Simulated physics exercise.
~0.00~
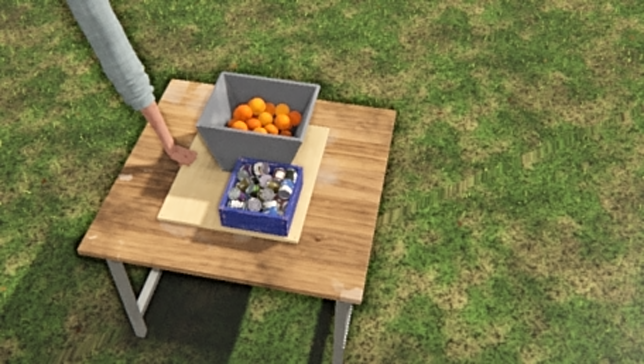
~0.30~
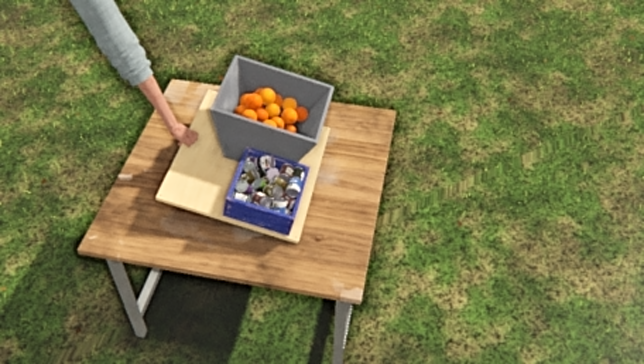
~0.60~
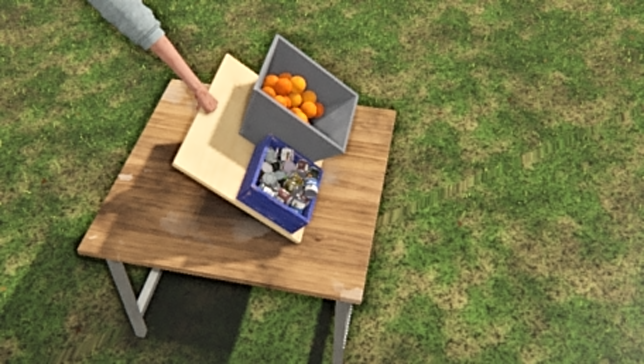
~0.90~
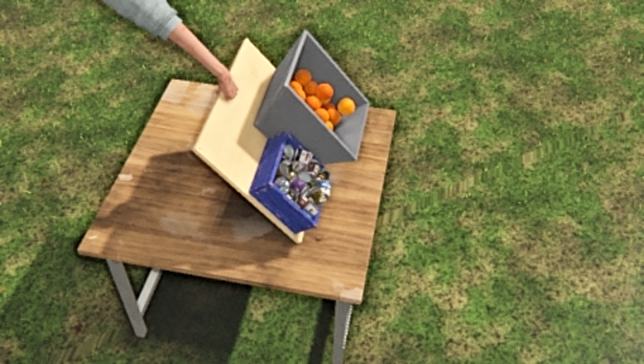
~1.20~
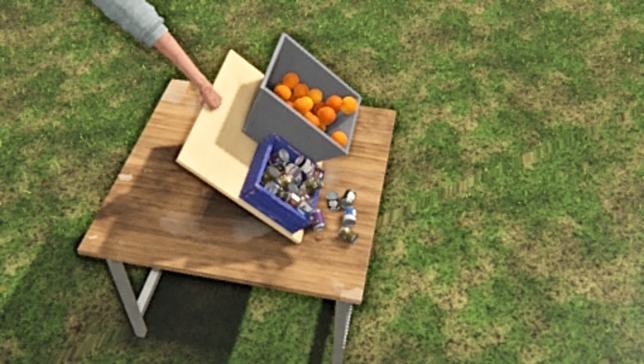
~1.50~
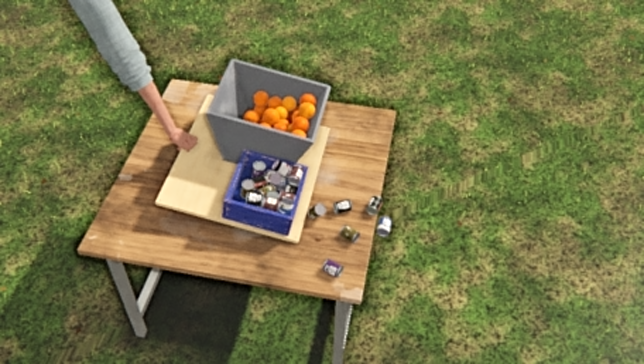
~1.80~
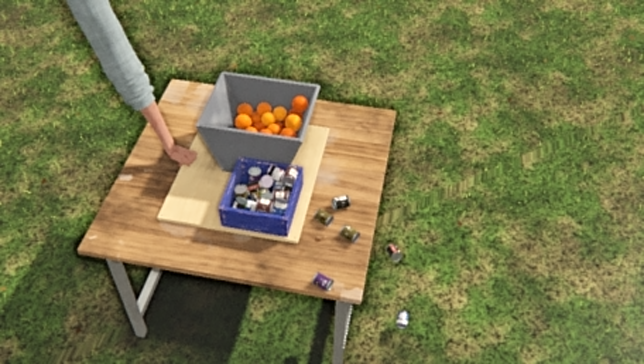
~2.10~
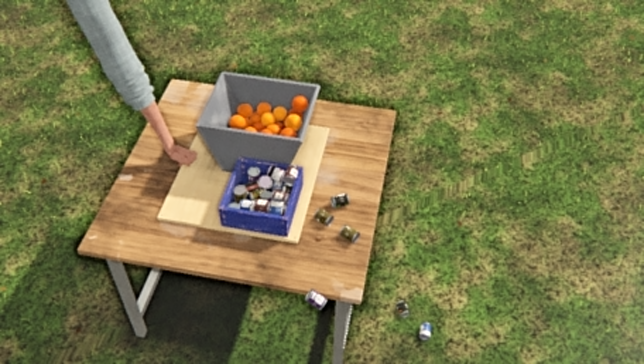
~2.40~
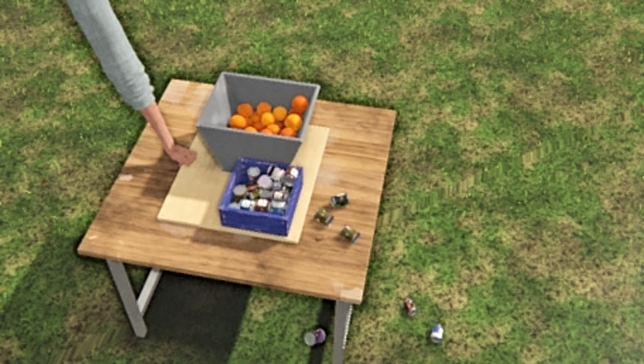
A hand tipped a board holding a grey basket of oranges and a blue basket of small tins steeply to the right on a wooden table, then lowered it flat; several tins spilled, some dropping onto the grass, while the oranges stayed in.
